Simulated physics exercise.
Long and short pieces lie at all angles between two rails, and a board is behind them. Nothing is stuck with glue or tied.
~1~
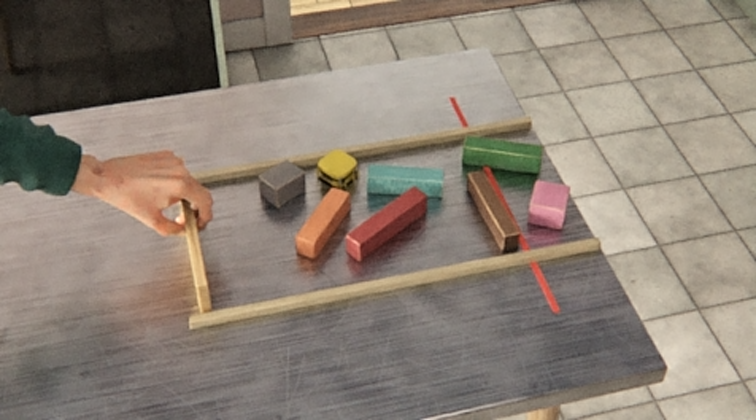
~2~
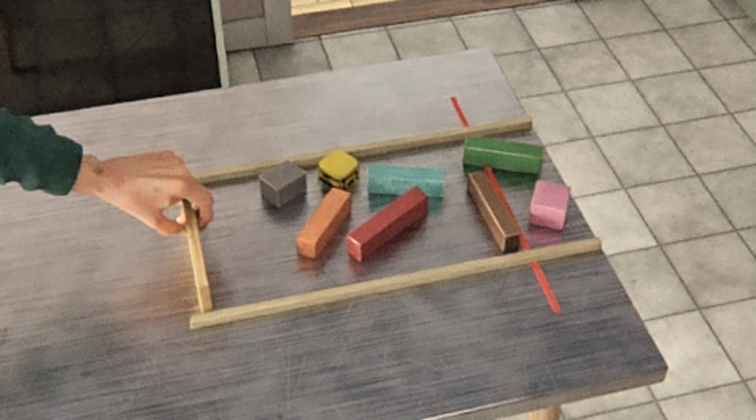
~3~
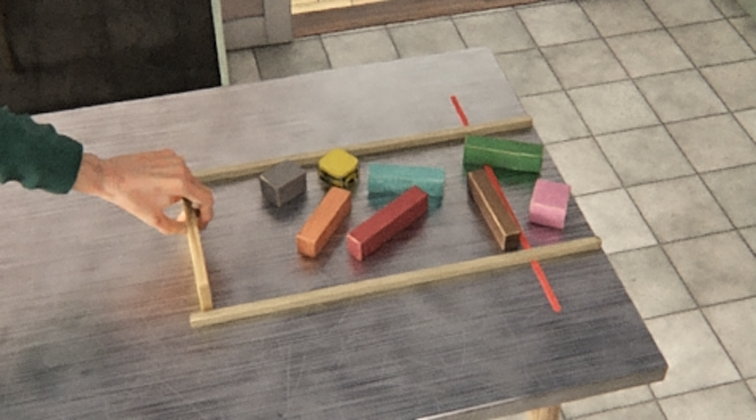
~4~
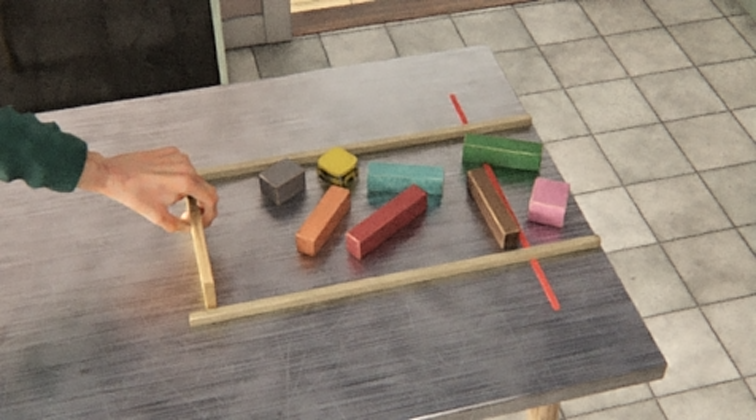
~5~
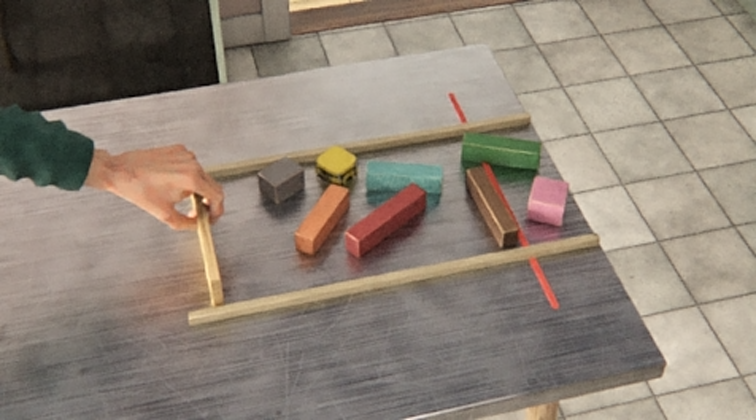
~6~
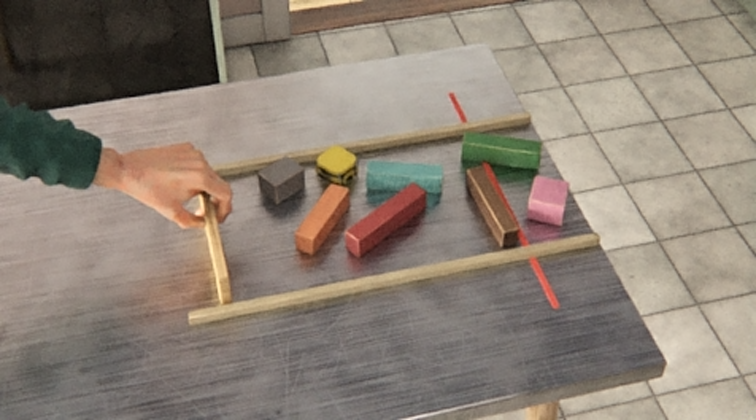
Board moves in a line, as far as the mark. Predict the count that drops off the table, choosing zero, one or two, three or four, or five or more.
The count that drops off is one or two.
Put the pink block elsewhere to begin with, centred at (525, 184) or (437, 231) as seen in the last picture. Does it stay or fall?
In that order, it falls; survives.
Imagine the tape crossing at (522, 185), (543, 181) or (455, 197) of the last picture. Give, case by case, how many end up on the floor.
5, 6, 0.
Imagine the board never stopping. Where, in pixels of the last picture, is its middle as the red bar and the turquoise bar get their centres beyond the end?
Red bar over the end: About (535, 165). Turquoise bar over the end: About (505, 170).
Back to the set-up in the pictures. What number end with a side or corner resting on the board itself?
Number: 3.
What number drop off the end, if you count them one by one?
The answer: 2 exactly.
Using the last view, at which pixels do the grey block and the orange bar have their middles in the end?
Grey block at (498, 141), orange bar at (508, 180).
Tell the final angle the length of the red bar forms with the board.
About 25°.
Soon after, none off yet; pink block at rest near (548, 200); green bar at rest near (501, 151); brown stick at rest near (492, 205).
Then, none off yet; pink block at rest near (548, 200); green bar at rest near (504, 151); brown stick moved a little near (518, 206).
At rest, the number that fall off is one or two; fallen, green bar and pink block.
